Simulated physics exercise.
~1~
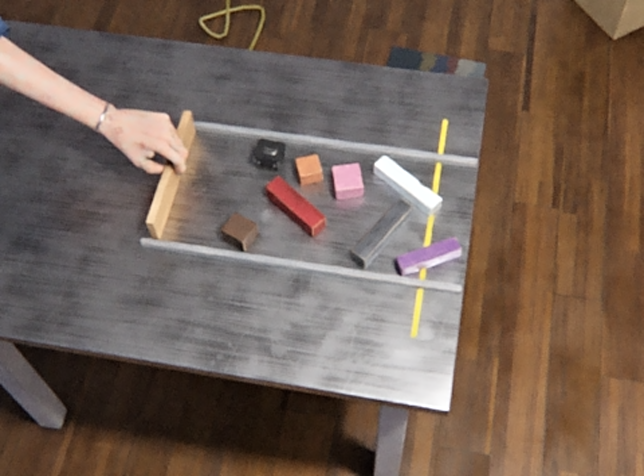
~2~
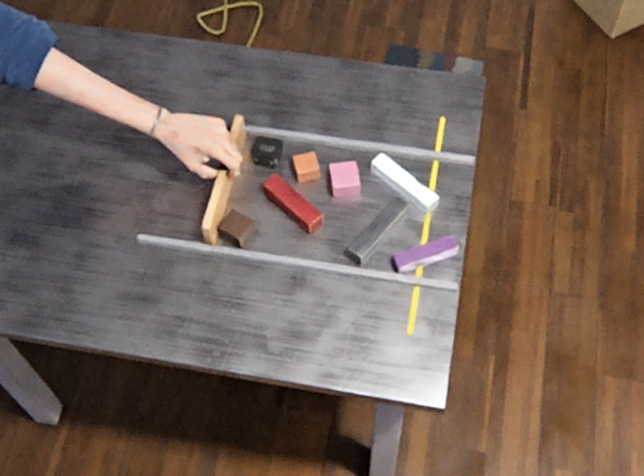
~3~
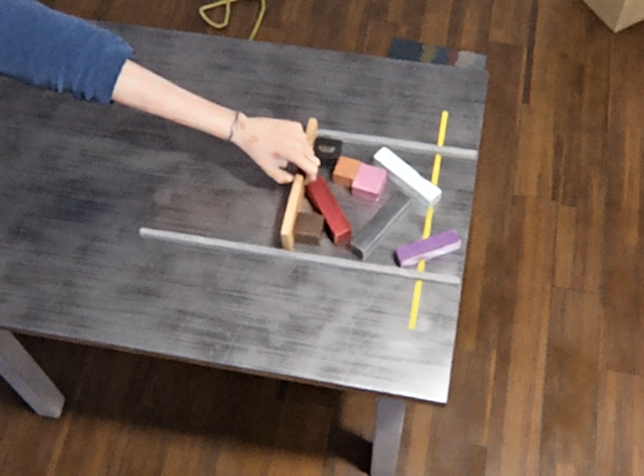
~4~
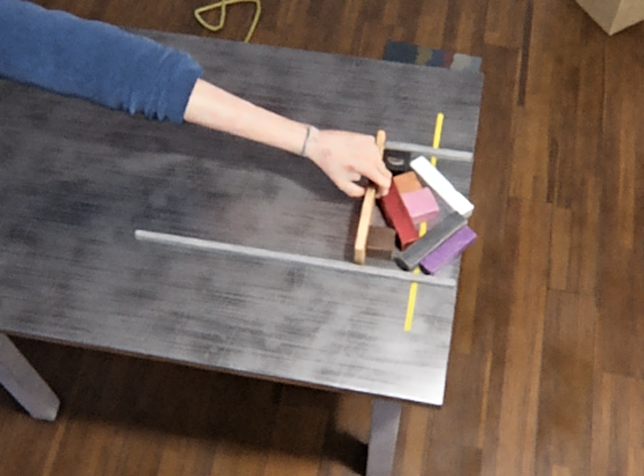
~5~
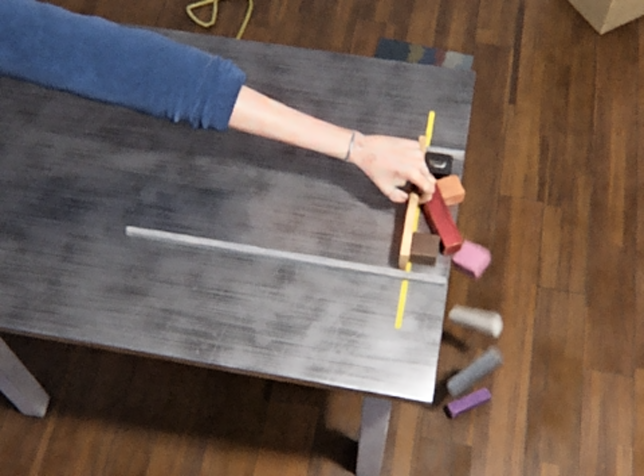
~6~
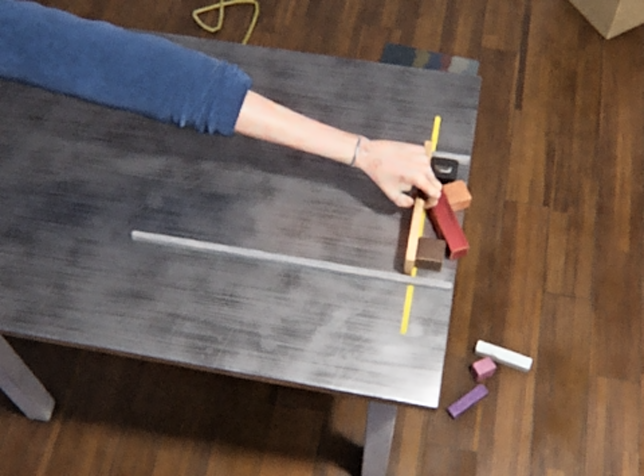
A hand pushes a board right, sweeping blocks together until four fall off the table's edge.
